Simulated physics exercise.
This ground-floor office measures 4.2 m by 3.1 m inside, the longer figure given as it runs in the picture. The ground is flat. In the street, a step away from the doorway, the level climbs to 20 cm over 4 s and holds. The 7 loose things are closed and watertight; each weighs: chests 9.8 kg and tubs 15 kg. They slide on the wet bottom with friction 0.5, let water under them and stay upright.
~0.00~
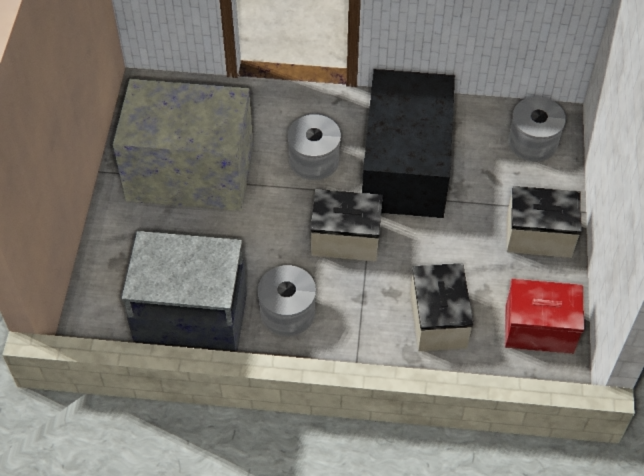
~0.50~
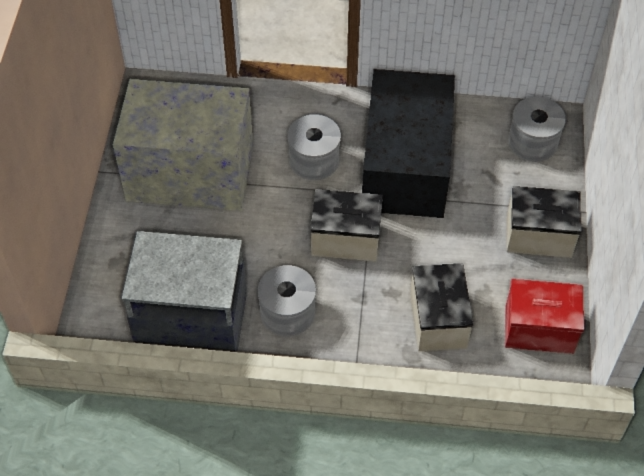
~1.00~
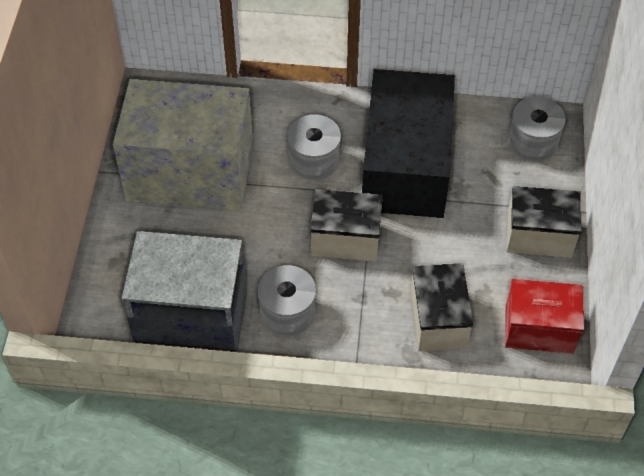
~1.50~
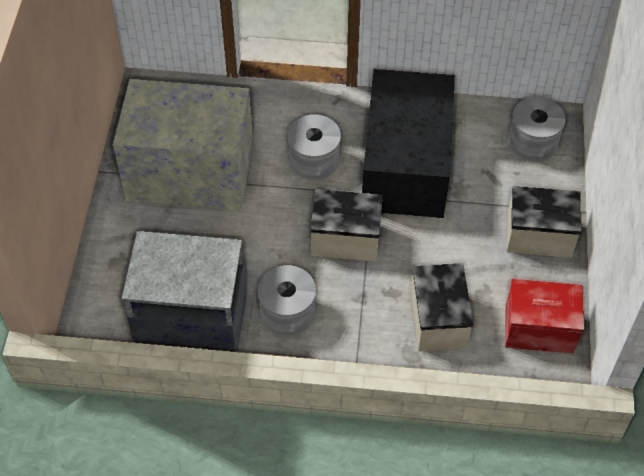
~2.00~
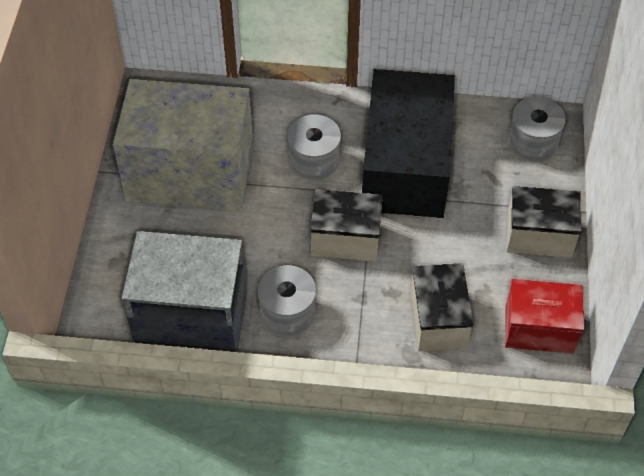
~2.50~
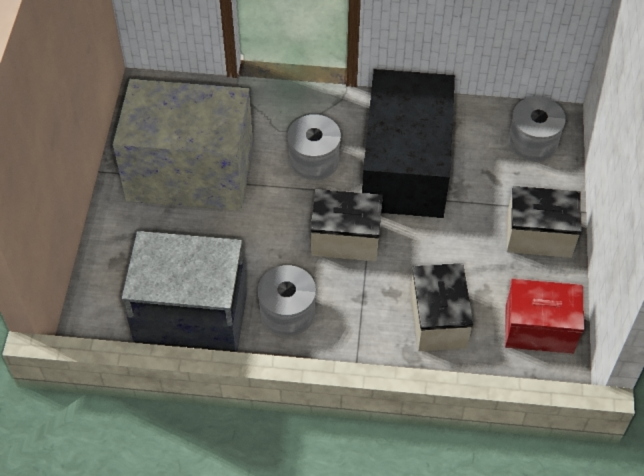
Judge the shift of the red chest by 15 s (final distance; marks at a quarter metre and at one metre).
Red chest travels far.
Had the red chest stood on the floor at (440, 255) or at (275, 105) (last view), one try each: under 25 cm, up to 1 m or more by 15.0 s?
In turn: It slides a little; it travels far.
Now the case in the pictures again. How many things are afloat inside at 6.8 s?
I count 1.
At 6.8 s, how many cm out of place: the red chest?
Roughly 0 cm by then.
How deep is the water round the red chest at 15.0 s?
About 16 cm.
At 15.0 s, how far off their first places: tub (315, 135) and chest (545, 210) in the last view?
In that order: 150 cm, 100 cm.
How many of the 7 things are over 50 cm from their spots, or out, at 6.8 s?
By then 2.
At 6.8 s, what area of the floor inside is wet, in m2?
Some 8.5 m2.
After 3.5 s the red chest is near (547, 304), 0.0 m from its start, aground; 0 afloat.
After 6.8 s the red chest is near (547, 304), 0.0 m from its start, aground; 1 afloat.
After 11.0 s the red chest is near (561, 194), 1.0 m from its start, afloat; 5 afloat.
After 15.0 s the red chest is near (557, 135), 1.6 m from its start, afloat; 7 afloat.
